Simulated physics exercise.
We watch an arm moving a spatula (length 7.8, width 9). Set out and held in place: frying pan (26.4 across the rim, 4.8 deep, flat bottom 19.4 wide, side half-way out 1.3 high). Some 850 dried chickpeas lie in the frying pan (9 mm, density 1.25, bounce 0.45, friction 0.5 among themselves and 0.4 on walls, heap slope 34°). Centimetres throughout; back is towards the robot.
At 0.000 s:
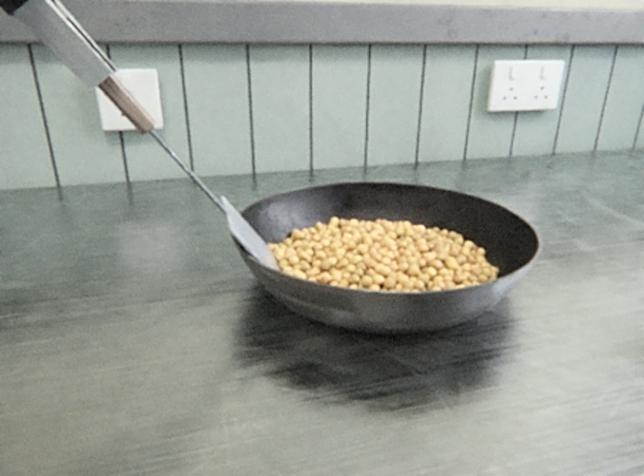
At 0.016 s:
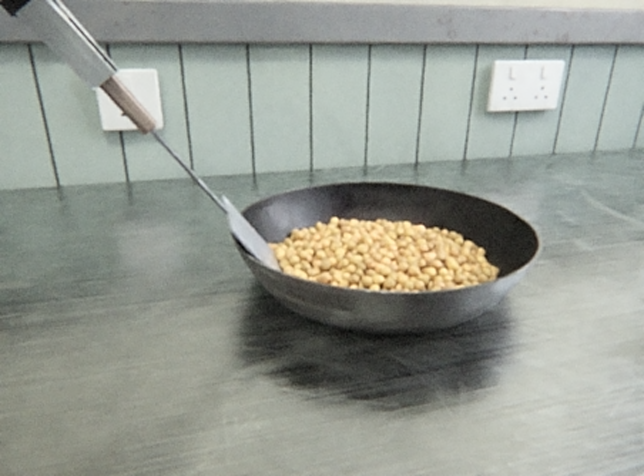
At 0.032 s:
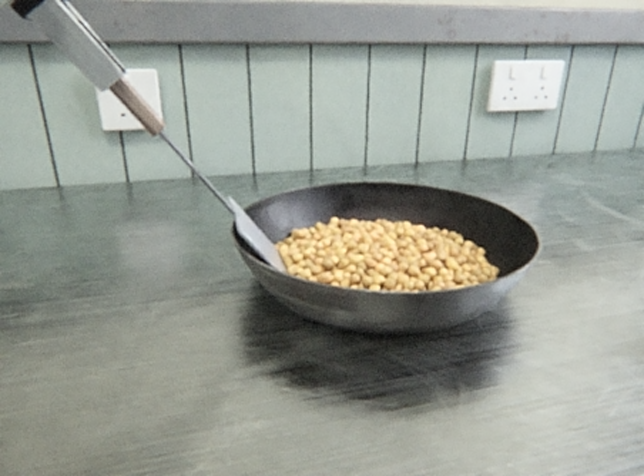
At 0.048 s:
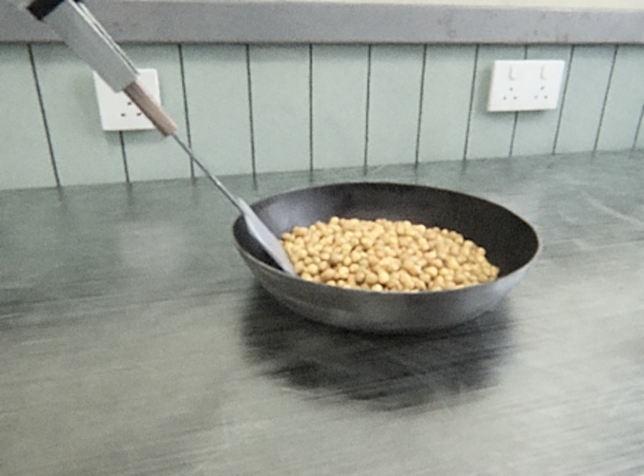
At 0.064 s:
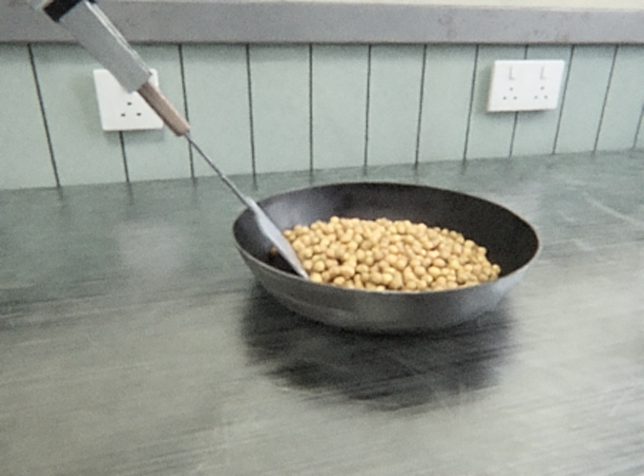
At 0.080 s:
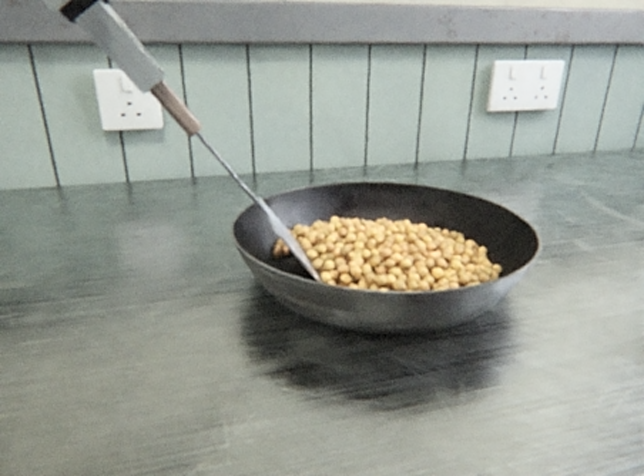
A brushed metal worktop runs along a pale green panelled wall with two white sockets, seen from slightly above by a still camera. A dark frying pan heaped with tan chickpeas sits right of centre, a grey spatula reaching in from the upper left. The spatula, carried by a robot arm, slides slowly rightward along the pan's left side, nudging the nearest chickpeas.
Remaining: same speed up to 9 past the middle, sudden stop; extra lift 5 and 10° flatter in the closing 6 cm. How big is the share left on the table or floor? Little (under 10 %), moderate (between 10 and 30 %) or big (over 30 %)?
Share on the table or floor: Little (under 10 %).
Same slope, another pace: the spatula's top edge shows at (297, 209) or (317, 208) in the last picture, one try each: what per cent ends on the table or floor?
About 15 and 25 per cent.
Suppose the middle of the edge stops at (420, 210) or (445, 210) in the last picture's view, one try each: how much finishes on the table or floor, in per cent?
Some 0 and 0 per cent.
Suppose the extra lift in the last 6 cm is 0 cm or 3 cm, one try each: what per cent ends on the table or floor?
Some 5 and 5 per cent.
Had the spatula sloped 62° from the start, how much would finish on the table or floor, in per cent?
Then about 5 per cent.
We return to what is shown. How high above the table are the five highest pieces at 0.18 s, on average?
About 4 cm.
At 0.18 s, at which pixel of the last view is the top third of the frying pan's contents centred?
At about (400, 245).
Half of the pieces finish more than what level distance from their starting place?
About 4 cm.
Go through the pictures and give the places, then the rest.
Spatula top edge at (225, 212), sloping 54°; upper third of the load around (375, 253), from x 270 to 495, top at y 220; 851 in the frying pan, in the first frame.
Spatula top edge at (227, 212), sloping 54°; upper third of the load around (375, 253), from x 270 to 495, top at y 220, in the second frame.
Spatula top edge at (234, 213), sloping 54°; upper third of the load around (371, 253), from x 270 to 495, top at y 220, in the third frame.
Spatula top edge at (244, 213), sloping 54°; upper third of the load around (367, 252), from x 270 to 495, top at y 220, in the fourth frame.
Spatula top edge at (255, 213), sloping 54°; upper third of the load around (370, 250), from x 275 to 495, top at y 220, in the fifth frame.
Spatula top edge at (266, 212), sloping 54°; upper third of the load around (372, 249), from x 275 to 495, top at y 220; 851 in the frying pan, in the sixth frame.
By 0.18 s, sloping 54°, highest piece 4 above the table; 851 in the frying pan.
By 0.28 s, sloping 50°, highest piece 5 above the table; 851 in the frying pan.
By 0.53 s, sloping 44°, highest piece 5 above the table; 798 in the frying pan, 51 on the table or floor, 2 on the blade or in flight.
By 1.58 s, sloping 44°, highest piece 5 above the table; 798 in the frying pan, 53 on the table or floor.
Final count, 798 in the frying pan, 53 on the table or floor. That is 6 % on the table or floor.
